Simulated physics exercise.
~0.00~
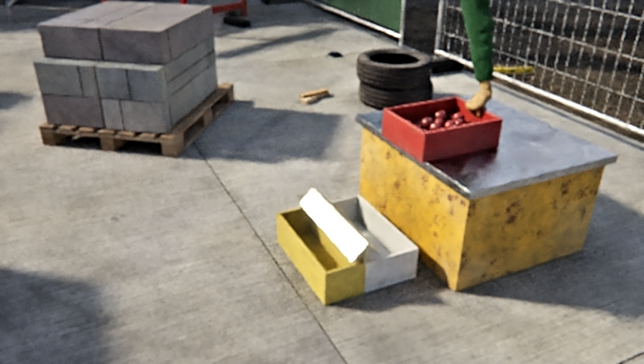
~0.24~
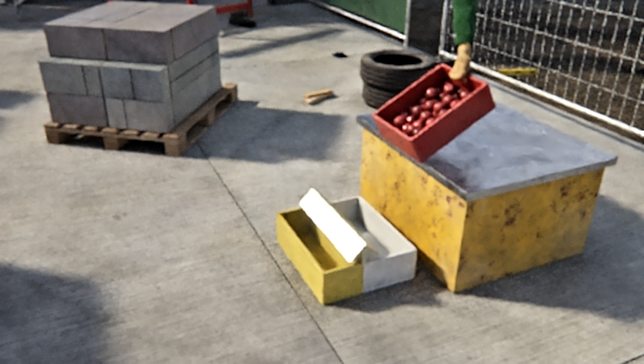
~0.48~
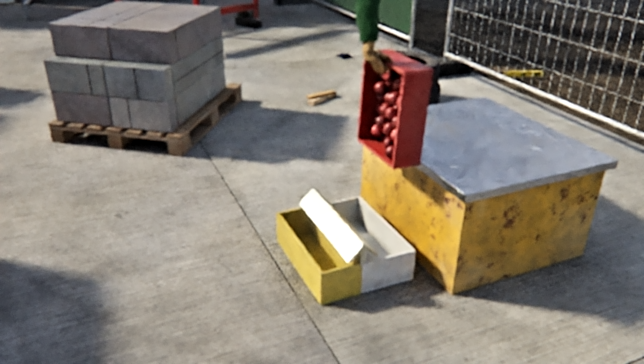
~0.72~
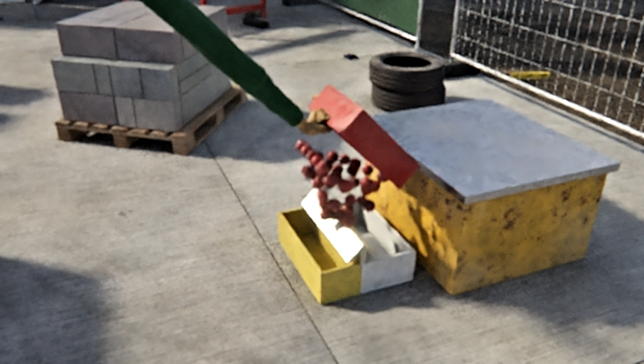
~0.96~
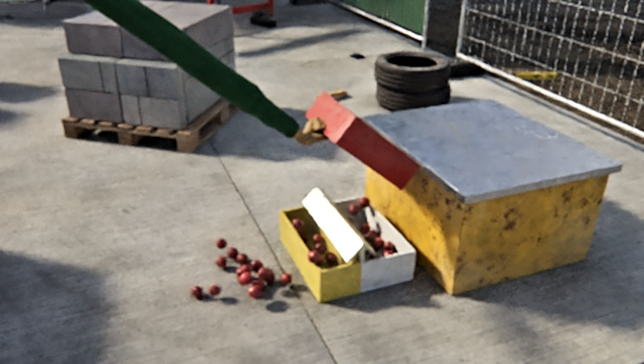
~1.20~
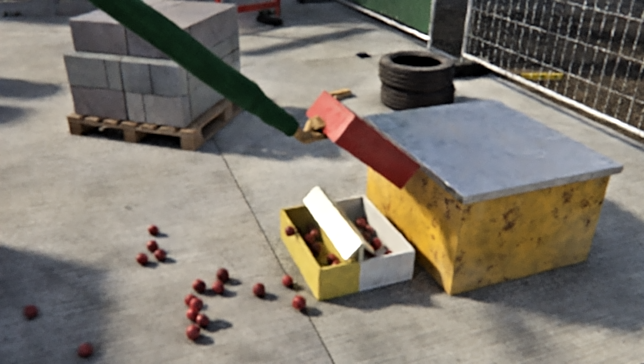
A green-sleeved arm lifted a red crate of small red apples off a yellow bench and tipped it over the edge, spilling them into the white and yellow boxes below, while many others rolled away across the concrete to the left.
